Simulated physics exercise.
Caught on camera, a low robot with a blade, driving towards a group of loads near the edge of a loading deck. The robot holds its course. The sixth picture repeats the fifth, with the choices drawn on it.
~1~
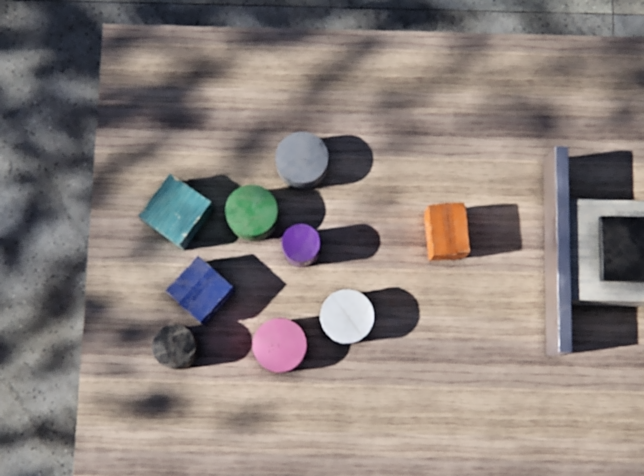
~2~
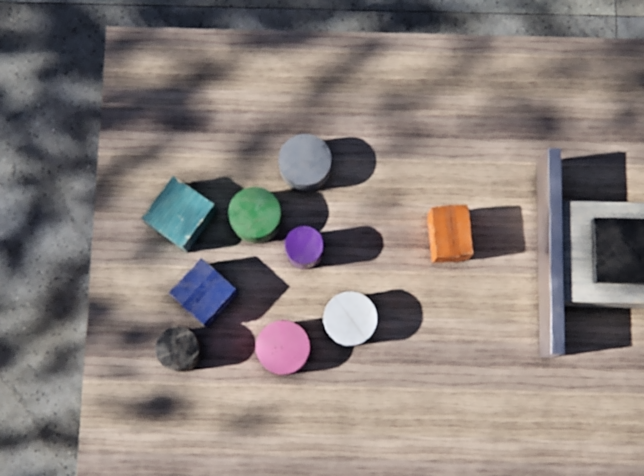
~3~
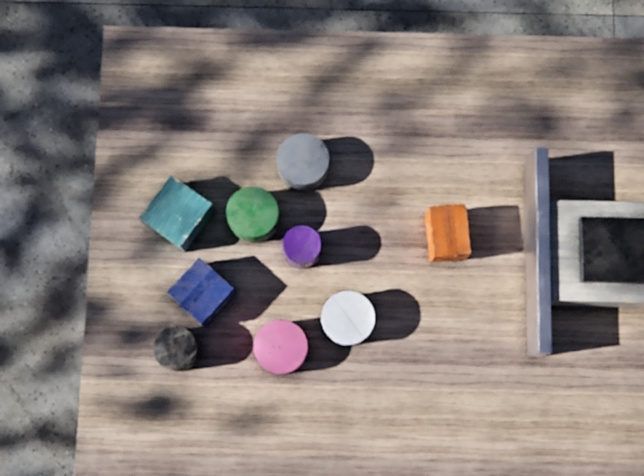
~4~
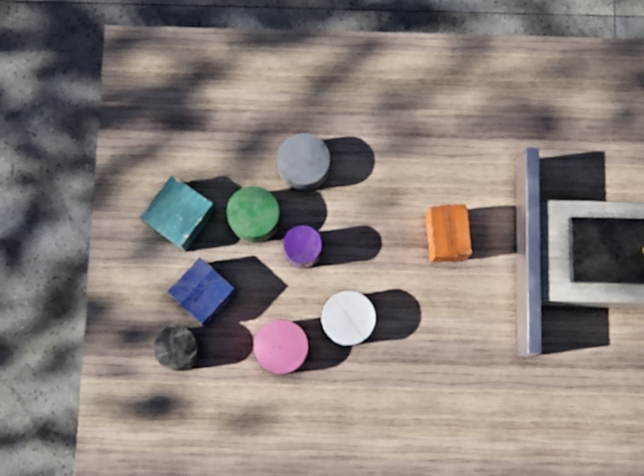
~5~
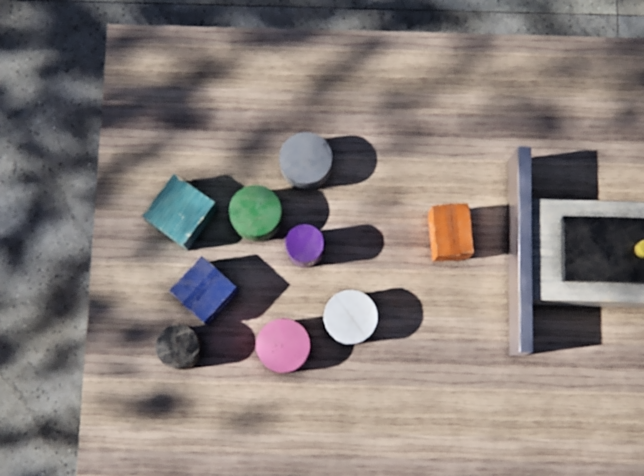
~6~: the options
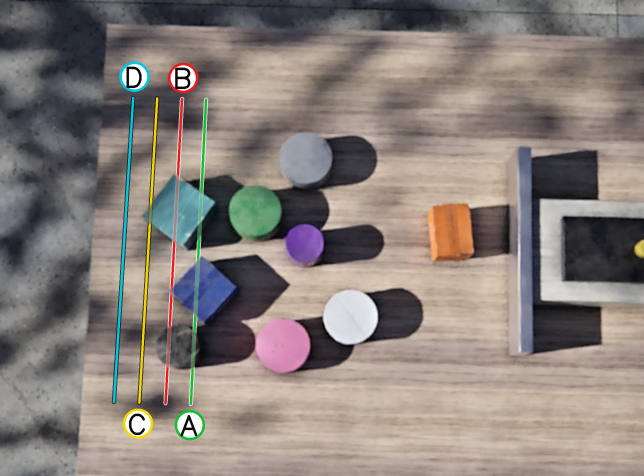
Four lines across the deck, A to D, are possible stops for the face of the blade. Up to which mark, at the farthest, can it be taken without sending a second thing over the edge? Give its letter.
The farthest such stop is B.
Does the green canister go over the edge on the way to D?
Yes.
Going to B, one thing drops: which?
The turquoise crate.
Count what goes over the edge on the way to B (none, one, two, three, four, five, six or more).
By then, one.
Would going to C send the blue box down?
By then, yes.
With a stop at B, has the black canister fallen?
No.
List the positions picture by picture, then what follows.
White pail (347, 318); turquoise crate (177, 212); orange box (446, 233), in the first picture.
Robot (633, 251); black canister (179, 349), in the second picture.
Robot (620, 250); blue box (203, 292), in the third picture.
Robot (610, 250); pink canister (282, 348), in the fourth picture.
Robot (602, 249); white pail (350, 318); turquoise crate (181, 212); orange box (450, 234), in the fifth picture.
On the marked copy, A at (199, 248); B at (174, 247); C at (148, 246); D at (124, 246).
With B. Early on, robot (475, 246); orange box (371, 231); turquoise crate (181, 212).
Further on, robot (348, 243); turquoise crate (156, 213); blue box (193, 289).
At the end, robot (248, 240); turquoise crate over the edge; blue box (100, 282); one fallen.
As for the rest, A is within the limit but short; C drops four; D drops four.
